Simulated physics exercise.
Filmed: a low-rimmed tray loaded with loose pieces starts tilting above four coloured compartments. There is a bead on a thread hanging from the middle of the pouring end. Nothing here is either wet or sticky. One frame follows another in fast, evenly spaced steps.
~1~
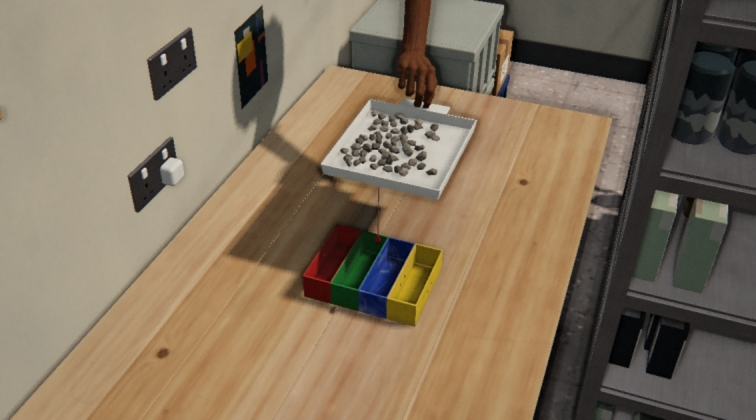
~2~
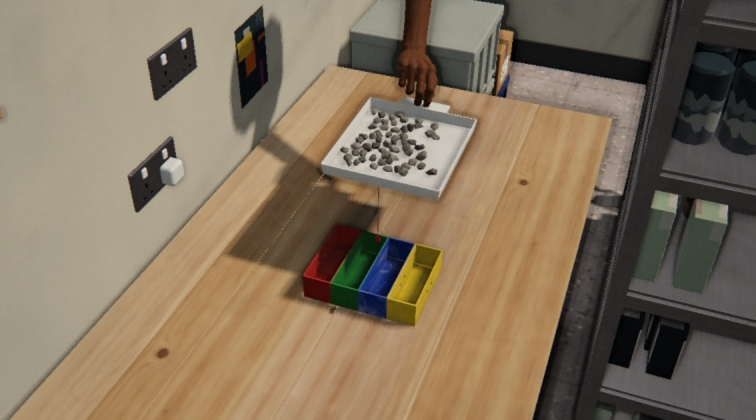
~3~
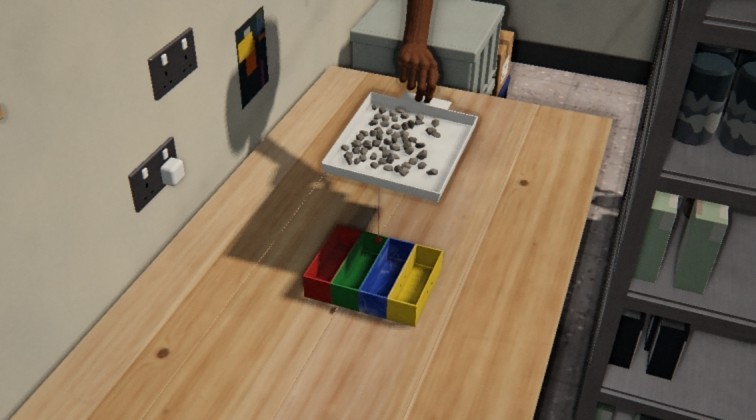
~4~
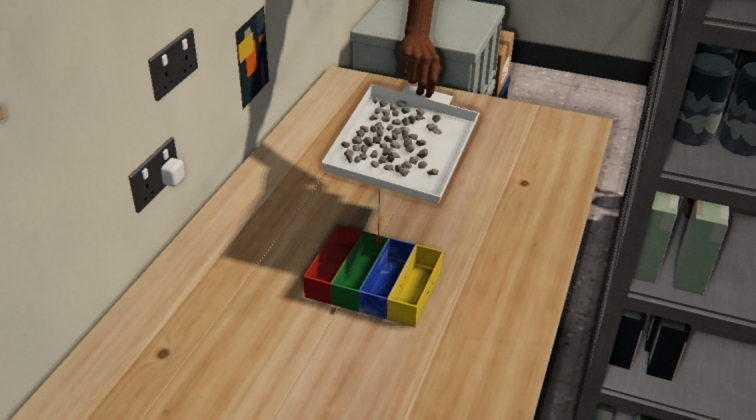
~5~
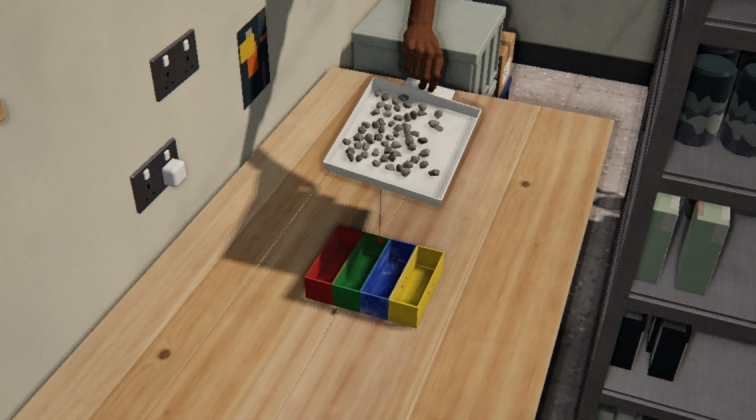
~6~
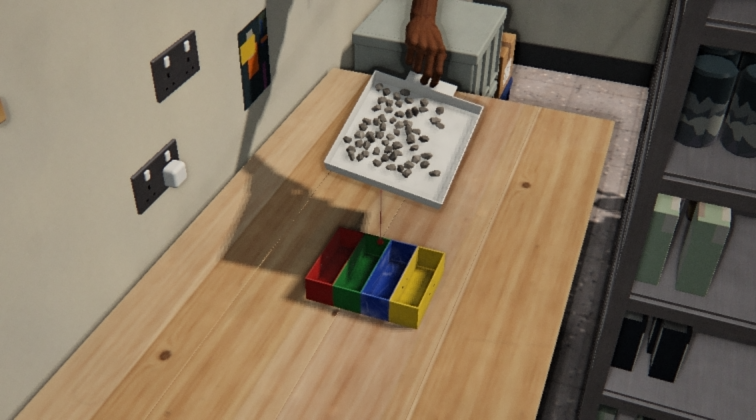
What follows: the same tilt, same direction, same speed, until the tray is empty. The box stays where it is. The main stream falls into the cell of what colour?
Colour: Yellow.
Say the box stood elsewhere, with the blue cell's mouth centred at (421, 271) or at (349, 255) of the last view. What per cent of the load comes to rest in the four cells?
Result, in turn: 100 %, 0 %.
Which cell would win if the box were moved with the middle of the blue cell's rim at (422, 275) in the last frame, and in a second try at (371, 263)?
Blue; yellow.
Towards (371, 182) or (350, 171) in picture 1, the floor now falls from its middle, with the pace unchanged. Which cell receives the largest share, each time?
First: The red one, second: The cell in red.
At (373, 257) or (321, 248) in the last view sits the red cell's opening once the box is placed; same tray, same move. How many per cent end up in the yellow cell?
You'd get near 10 per cent and afterwards near 30 per cent.
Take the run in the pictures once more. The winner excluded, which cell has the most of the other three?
Second place goes to the blue one.
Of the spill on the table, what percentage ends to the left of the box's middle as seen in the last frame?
Roughly 0 percent.
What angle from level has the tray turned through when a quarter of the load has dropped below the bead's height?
The tilt then is about 85°.
Soon, tray tipped steeply; all on the tray.
A while on, tray tipped past a quarter turn; about a third on the tray; about a third in the yellow cell; a stray few in the blue cell; about a quarter falling or outside the box.
Towards the end, tray tipped past a quarter turn; about two thirds in the yellow cell; a small part in the blue cell; about a quarter falling or outside the box.
Finally, tray tipped past a quarter turn; about two thirds in the yellow cell; a small part in the blue cell; none in the green cell; none in the red cell; about a quarter outside the box.
